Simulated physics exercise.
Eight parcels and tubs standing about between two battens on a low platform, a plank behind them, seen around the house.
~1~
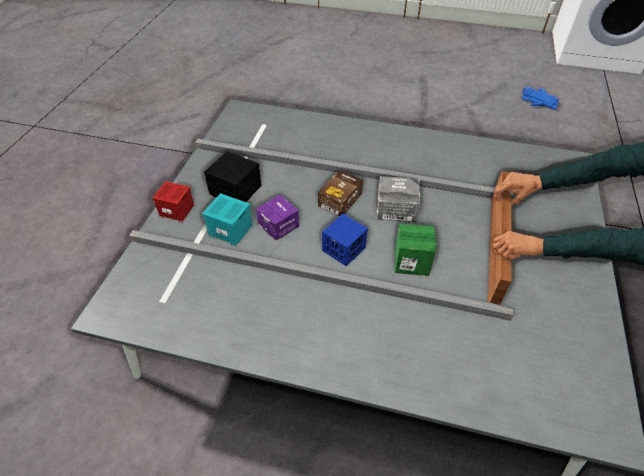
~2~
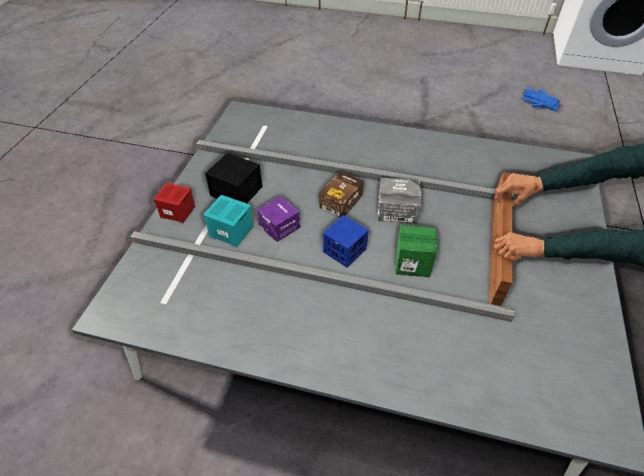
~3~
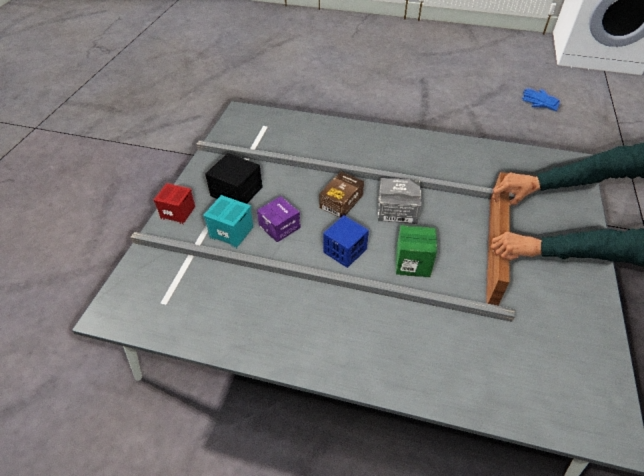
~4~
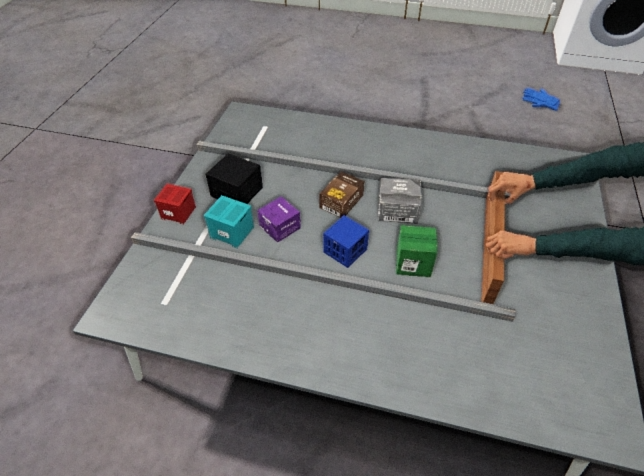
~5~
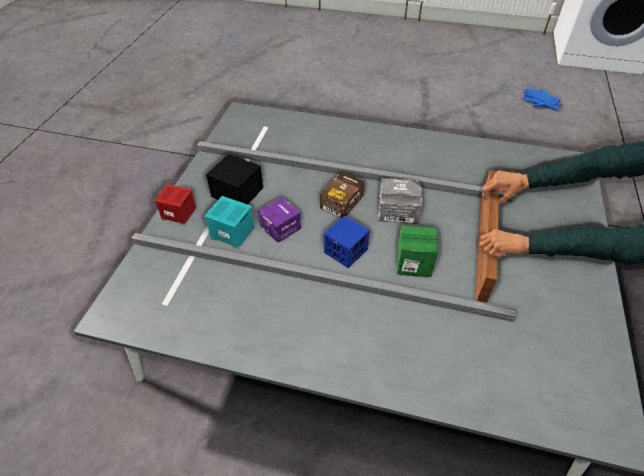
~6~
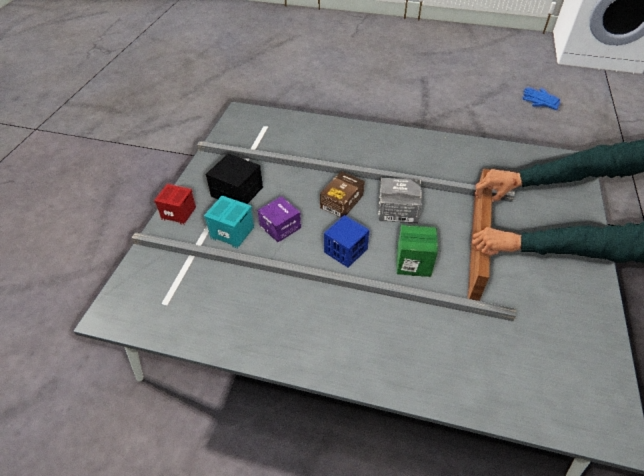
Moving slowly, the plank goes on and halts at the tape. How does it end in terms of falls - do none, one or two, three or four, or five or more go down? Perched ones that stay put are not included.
The count that fall off is at least three and at most four.
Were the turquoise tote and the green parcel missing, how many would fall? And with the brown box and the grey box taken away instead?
First 1, then 2.
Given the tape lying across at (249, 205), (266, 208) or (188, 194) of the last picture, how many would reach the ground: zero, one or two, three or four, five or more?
Taking the three places in turn: One or two, none, at least five.
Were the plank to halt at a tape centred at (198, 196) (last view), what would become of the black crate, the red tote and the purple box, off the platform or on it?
The black crate is gone, the red tote is gone, the purple box stays put.
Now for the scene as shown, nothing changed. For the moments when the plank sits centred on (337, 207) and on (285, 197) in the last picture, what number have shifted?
I make it 5 at the first spot and 8 at the other.
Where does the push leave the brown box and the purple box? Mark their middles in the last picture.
First: About (188, 164); second: About (209, 190).
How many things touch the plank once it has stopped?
The figure is 3.
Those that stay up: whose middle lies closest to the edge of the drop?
The brown box is foremost.
Early on, none off yet; red tote at rest near (176, 205); black crate at rest near (235, 181); turquoise tote at rest near (230, 222).
A while later, none off yet; red tote at rest near (176, 205); black crate at rest near (235, 181); turquoise tote at rest near (229, 223).
Further along, none off yet; red tote travelled about its own width near (158, 200); black crate travelled about its own width near (192, 174); turquoise tote travelled well along near (176, 217).
Finally, the number that fall off is three or four; lost, turquoise tote, black crate and red tote.
